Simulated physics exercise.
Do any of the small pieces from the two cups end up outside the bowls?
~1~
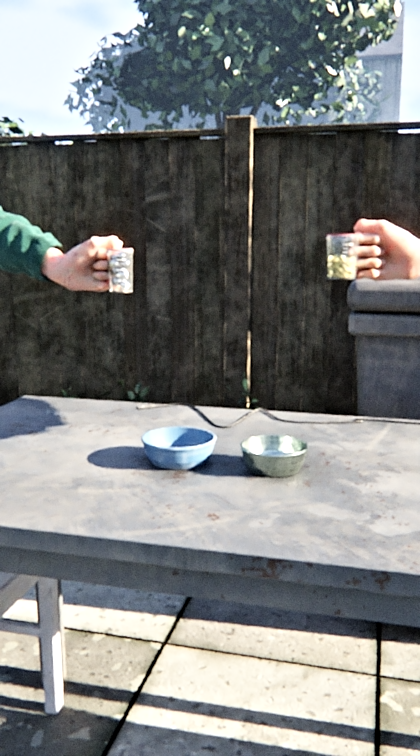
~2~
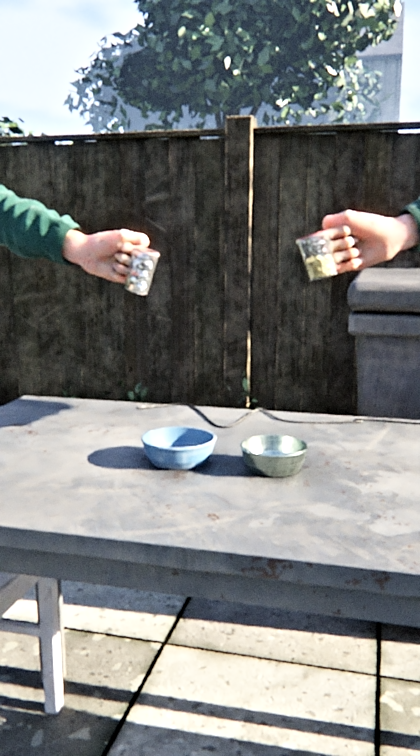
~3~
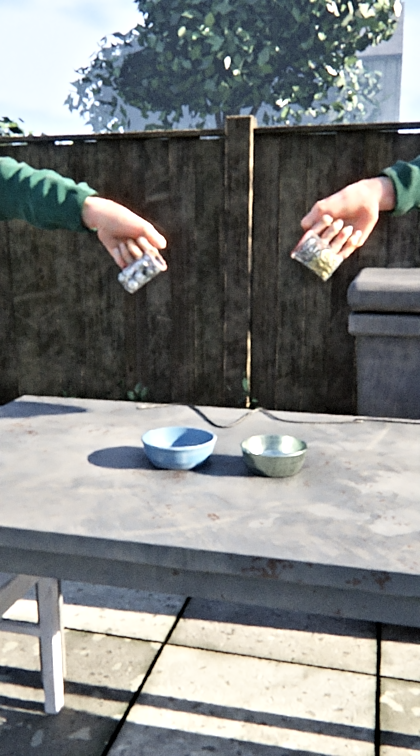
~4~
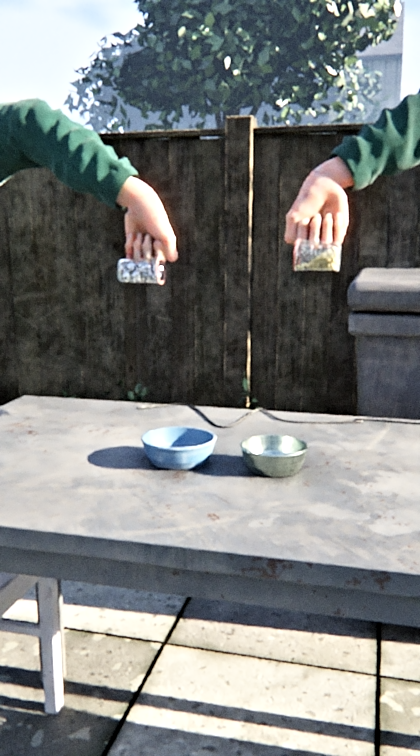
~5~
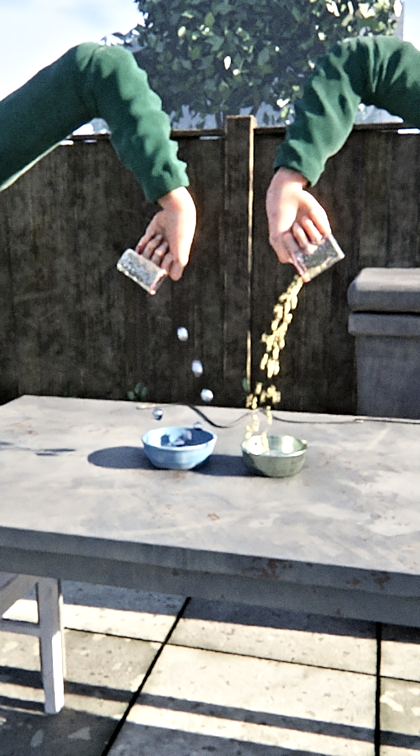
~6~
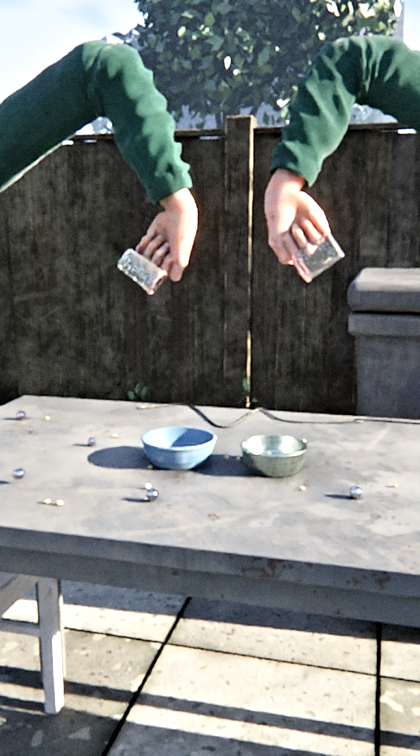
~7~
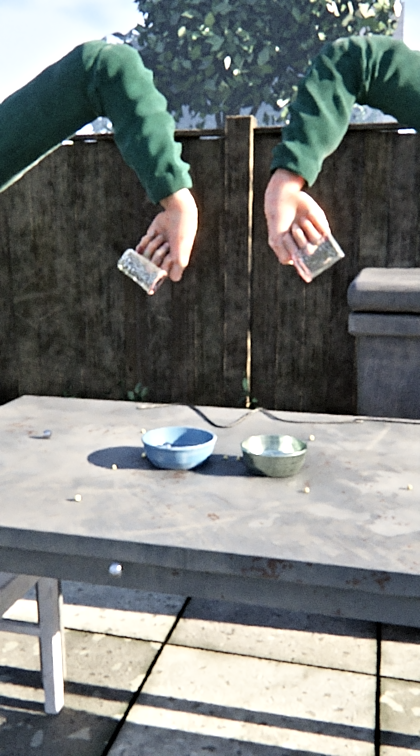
Yes, neither bowl keeps everything in. Silvery balls from the left cup and yellowish bits from the right cup both end up outside the bowls.
